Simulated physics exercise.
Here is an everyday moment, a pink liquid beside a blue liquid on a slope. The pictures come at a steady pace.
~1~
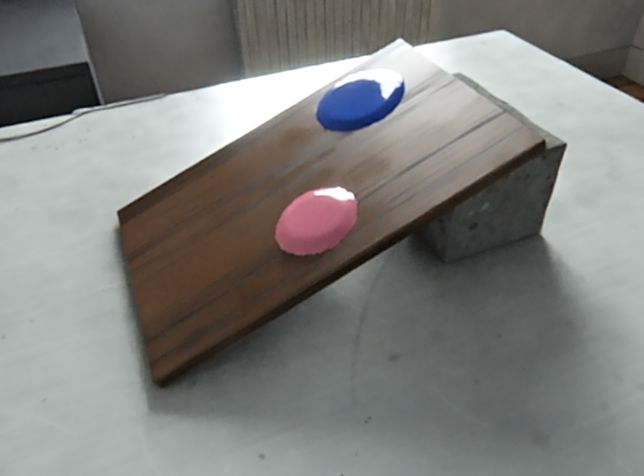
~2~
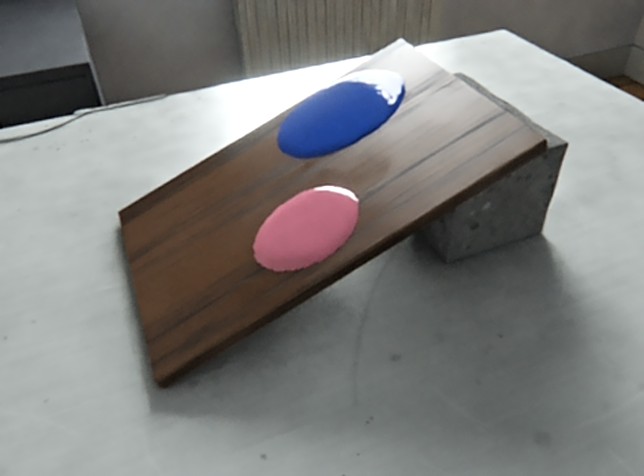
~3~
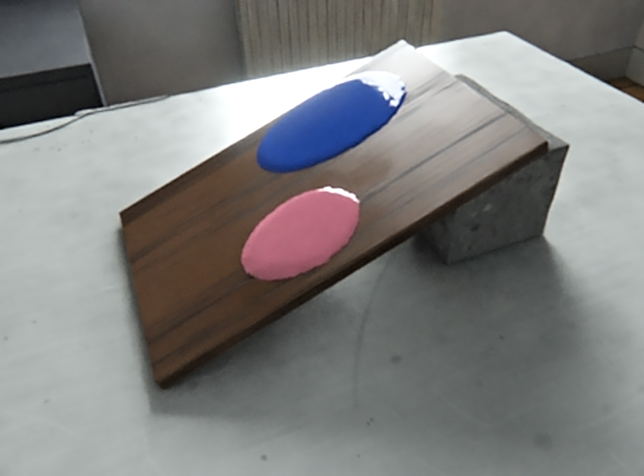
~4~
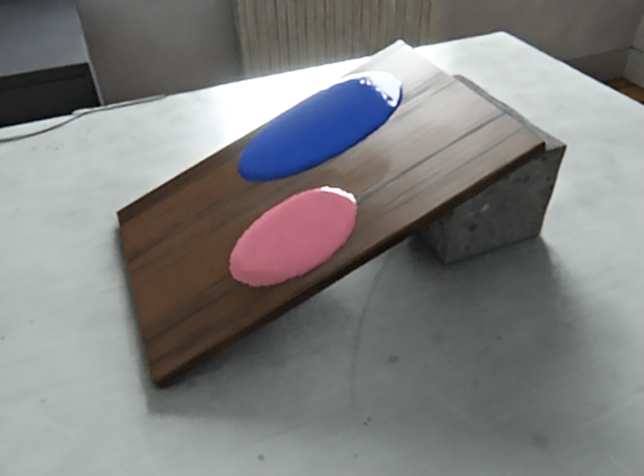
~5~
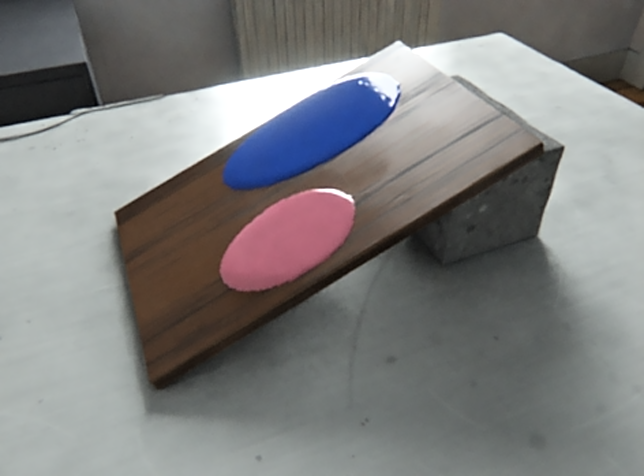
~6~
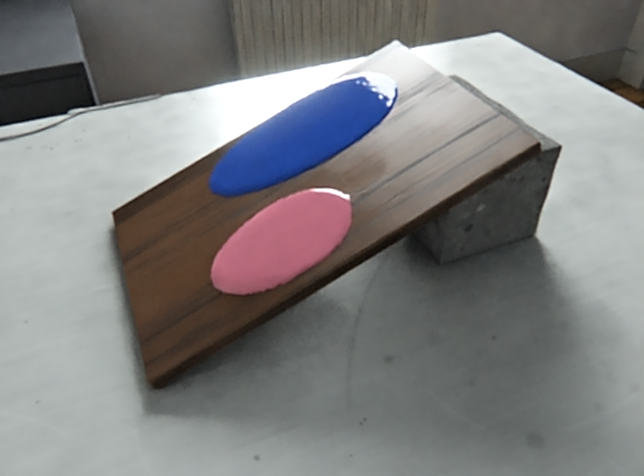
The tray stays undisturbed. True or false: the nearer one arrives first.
False.
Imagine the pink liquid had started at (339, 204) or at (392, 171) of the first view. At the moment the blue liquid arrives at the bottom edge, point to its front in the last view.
First start: Around (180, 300); second start: (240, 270).
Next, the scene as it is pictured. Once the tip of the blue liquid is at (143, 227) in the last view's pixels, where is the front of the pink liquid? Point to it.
Roughly at (174, 303).
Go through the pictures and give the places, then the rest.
In the first frame, tip of the pink liquid half way down; tip of the blue liquid (330, 116) a quarter of the way down.
In the second frame, tip of the pink liquid (270, 248) three quarters of the way down; tip of the blue liquid half way down.
In the third frame, tip of the pink liquid three quarters of the way down; tip of the blue liquid (266, 157) half way down.
In the fourth frame, tip of the pink liquid (244, 264) three quarters of the way down; tip of the blue liquid half way down.
In the fifth frame, tip of the pink liquid three quarters of the way down; tip of the blue liquid (232, 174) three quarters of the way down.
In the sixth frame, tip of the pink liquid (225, 273) three quarters of the way down; tip of the blue liquid three quarters of the way down.
Next, the pink liquid is close to the edge; the blue liquid is three quarters of the way down.
After that, the pink liquid is close to the edge; the blue liquid is close to the edge.
Finally, the pink liquid is close to the edge; the blue liquid is at the low edge.
